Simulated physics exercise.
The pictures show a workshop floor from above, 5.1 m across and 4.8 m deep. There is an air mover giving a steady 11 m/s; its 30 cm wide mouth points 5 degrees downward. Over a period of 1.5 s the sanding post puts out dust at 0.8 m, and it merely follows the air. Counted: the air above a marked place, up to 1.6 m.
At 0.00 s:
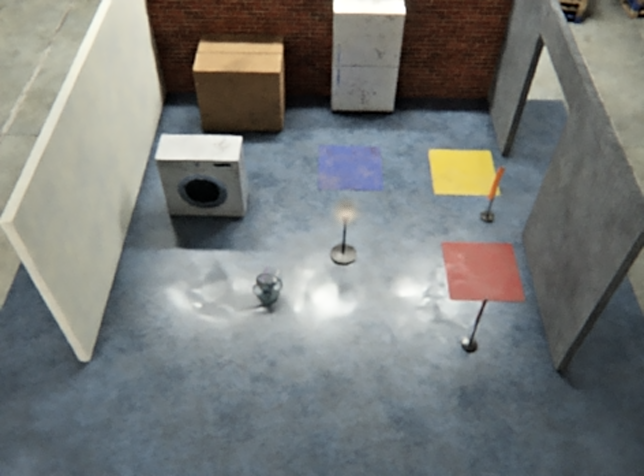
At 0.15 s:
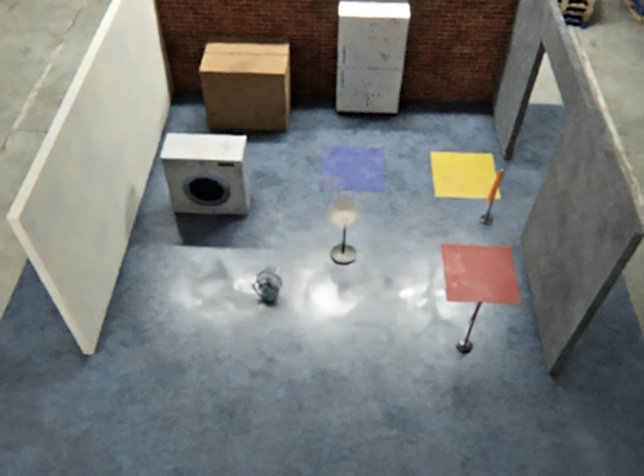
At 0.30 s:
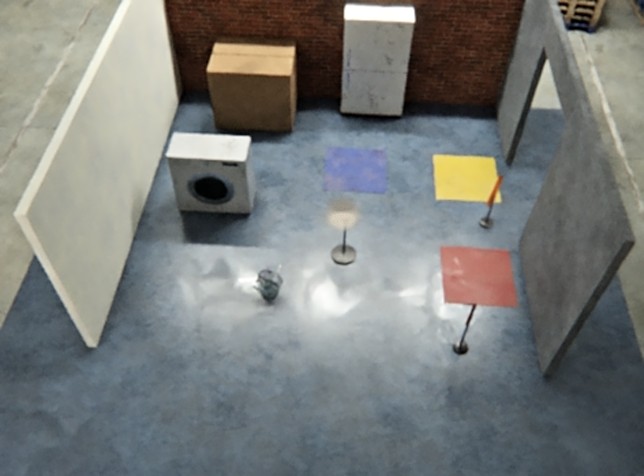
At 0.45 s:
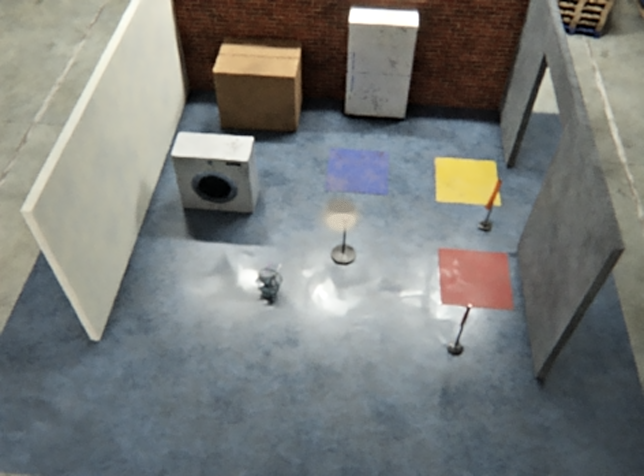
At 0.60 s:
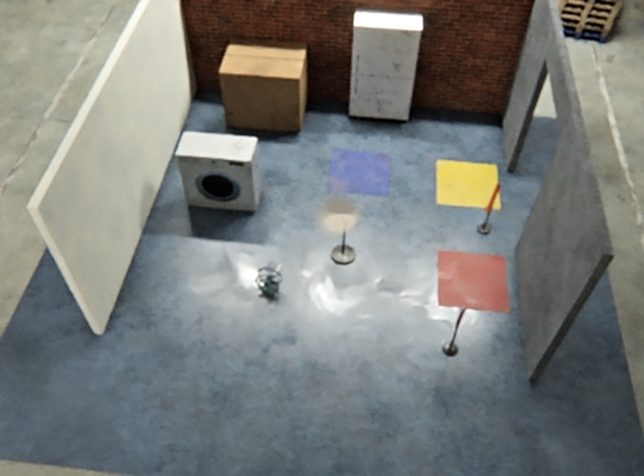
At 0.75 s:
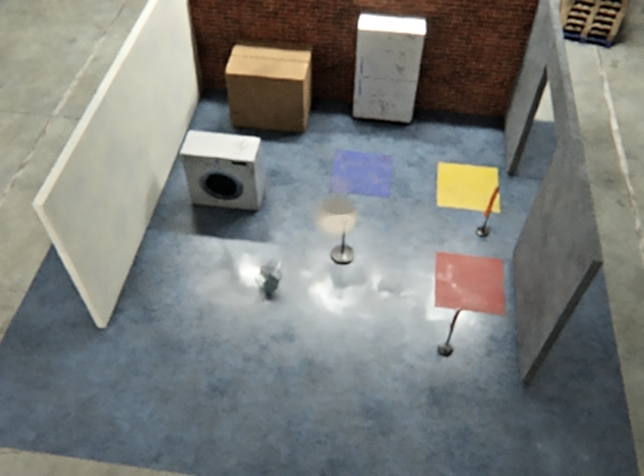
Faint pale dust hovering above a small post on a blue workshop floor, coloured mats around it, as the view slowly shifts.
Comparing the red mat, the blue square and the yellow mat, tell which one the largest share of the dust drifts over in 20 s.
The winner is blue.
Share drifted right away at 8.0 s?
My guess is close to 60 %.
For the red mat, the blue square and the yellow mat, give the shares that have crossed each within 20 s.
Roughly 4 per cent red, 50 per cent blue, 5 per cent yellow.
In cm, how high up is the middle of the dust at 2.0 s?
Its middle sits roughly 60 cm above the surface.
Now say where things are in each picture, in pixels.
The dust is thickest near (345, 212), the sanding post stands at (345, 221) and the air mover is at (268, 287), in the first picture.
The dust is thickest near (343, 213), the blue square is centred on (353, 168), the yellow mat is centred on (465, 175) and the red mat is centred on (479, 273), in the second picture.
The dust is thickest near (342, 214), a ribbon ends at (489, 206) and a ribbon ends at (467, 324), in the third picture.
The dust is thickest near (341, 215), the top of a machine is at (213, 146) and the top of a large carton is at (259, 56), in the fourth picture.
The dust is thickest near (339, 216), in the fifth picture.
The dust is thickest near (338, 217), a ribbon ends at (485, 216) and a ribbon ends at (451, 328), in the sixth picture.
By 2.0 s we count, 0 % has passed over the blue square, 0 % over the yellow mat and 0 % over the red mat, with 100 % still about or yet to come, and the middle of the rest is near (324, 216).
By 4.0 s we count, 29 % has passed over the blue square, 0 % over the yellow mat and 0 % over the red mat, with 89 % still about or yet to come, and the middle of the rest is near (333, 131).
By 8.0 s we count, 45 % has passed over the blue square, 5 % over the yellow mat and 1 % over the red mat, with 36 % still about or yet to come, and the middle of the rest is near (493, 71).
By 20.0 s we count, 46 % has passed over the blue square, 7 % over the yellow mat and 4 % over the red mat, with 13 % still about or yet to come.
